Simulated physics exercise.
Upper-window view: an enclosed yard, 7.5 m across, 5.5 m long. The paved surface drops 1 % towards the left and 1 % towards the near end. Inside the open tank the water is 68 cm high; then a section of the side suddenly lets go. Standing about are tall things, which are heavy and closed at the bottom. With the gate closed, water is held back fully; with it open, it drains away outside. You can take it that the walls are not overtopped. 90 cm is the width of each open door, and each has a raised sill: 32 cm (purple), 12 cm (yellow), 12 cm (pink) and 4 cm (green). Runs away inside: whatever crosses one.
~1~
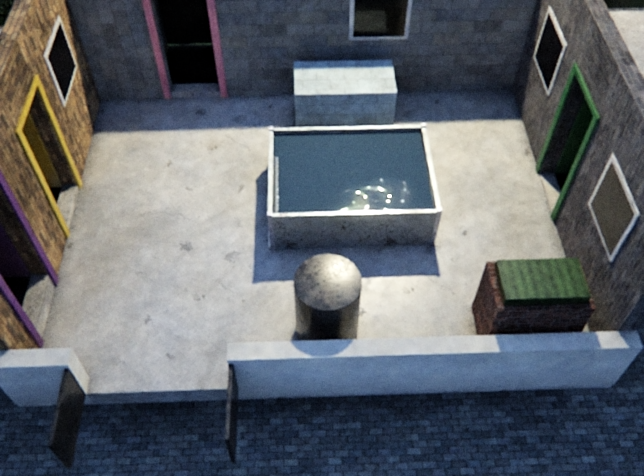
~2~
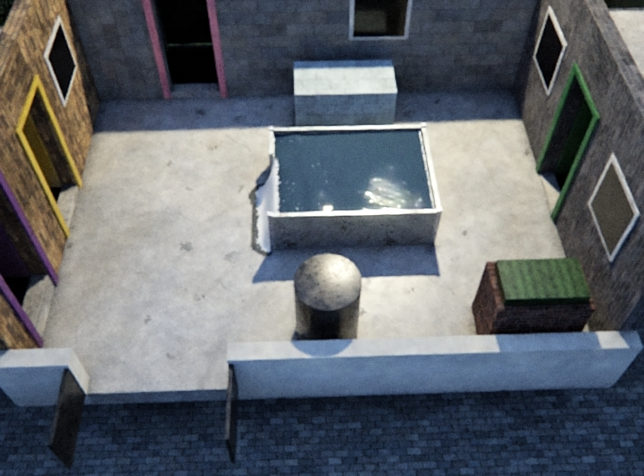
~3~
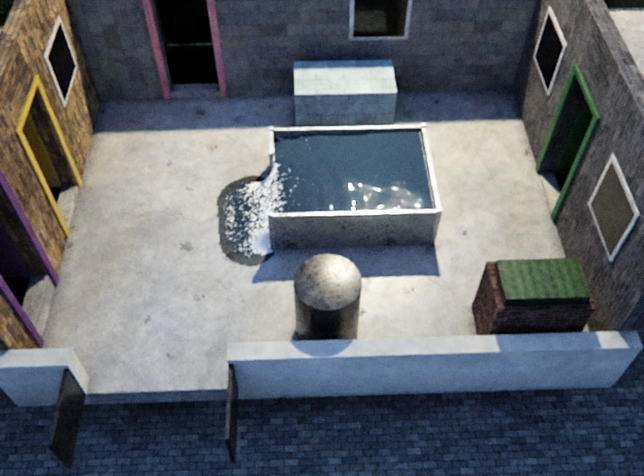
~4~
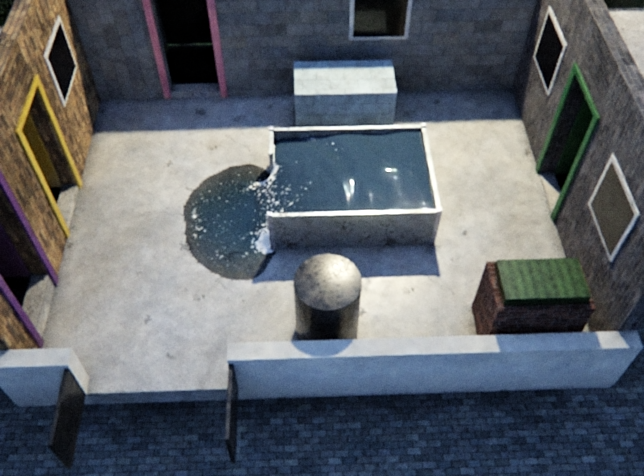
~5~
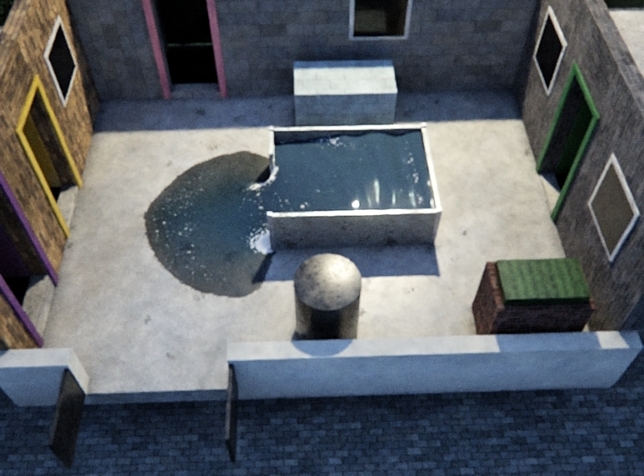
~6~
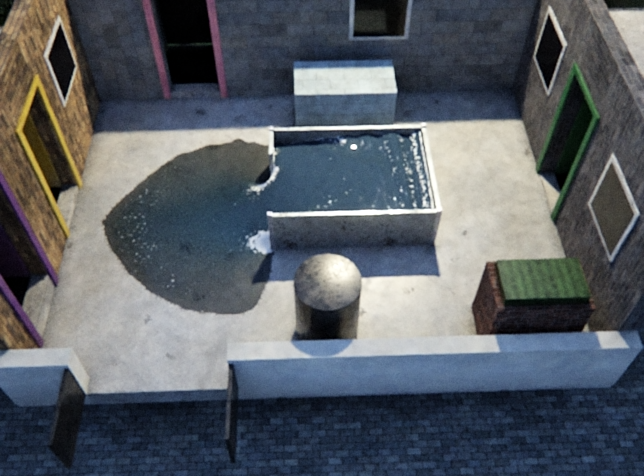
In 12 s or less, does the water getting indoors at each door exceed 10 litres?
Result: Watch the purple door: It will not outstrip the limit; watch the yellow door: It will outstrip the limit; watch the pink door: It will not outstrip the limit; watch the green door: It will not outstrip the limit.
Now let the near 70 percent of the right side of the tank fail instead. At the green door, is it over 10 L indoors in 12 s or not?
Then: Green past it.
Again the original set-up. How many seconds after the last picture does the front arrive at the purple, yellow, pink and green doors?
The front reaches purple at 0.5 s, yellow at 0.2 s, pink at 2.4 s, green at 9.0 s.
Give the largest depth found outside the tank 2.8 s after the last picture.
Peak depth: Approx. 29 cm.
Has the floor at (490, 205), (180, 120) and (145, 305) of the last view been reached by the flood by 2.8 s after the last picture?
The first point is not yet hit, the second is awash and the third is awash.
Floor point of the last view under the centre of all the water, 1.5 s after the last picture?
Around (240, 223) in the last picture.
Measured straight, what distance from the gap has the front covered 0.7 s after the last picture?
About 3.6 m.
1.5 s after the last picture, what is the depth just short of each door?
Depth readings (cm): Purple = 27; yellow = 31; pink = 0; green = 0.
Then, 0.7 s after the last picture water covers 35 % of the floor and is deepest (39 cm) near (269, 231); purple door 18 cm at the sill, 0 L in, yellow door 21 cm at the sill, 30 L in, pink door not reached, green door not reached.
Then, 1.5 s after the last picture water covers 40 % of the floor and is deepest (46 cm) near (37, 366); purple door 27 cm at the sill, 0 L in, yellow door 31 cm at the sill, 116 L in, pink door not reached, green door not reached.
Then, 2.8 s after the last picture water covers 40 % of the floor and is deepest (29 cm) near (34, 378); purple door 24 cm at the sill, 0 L in, yellow door 22 cm at the sill, 217 L in, pink door 6 cm at the sill, 0 L in, green door not reached.
Then, 6.3 s after the last picture water covers 65 % of the floor and is deepest (16 cm) near (34, 378); purple door 14 cm at the sill, 0 L in, yellow door 13 cm at the sill, 259 L in, pink door 7 cm at the sill, 0 L in, green door not reached.
Then, 11.3 s after the last picture water covers 85 % of the floor and is deepest (12 cm) near (34, 378); purple door 11 cm at the sill, 0 L in, yellow door 7 cm at the sill, 260 L in, pink door 5 cm at the sill, 0 L in, green door 2 cm at the sill, 0 L in.
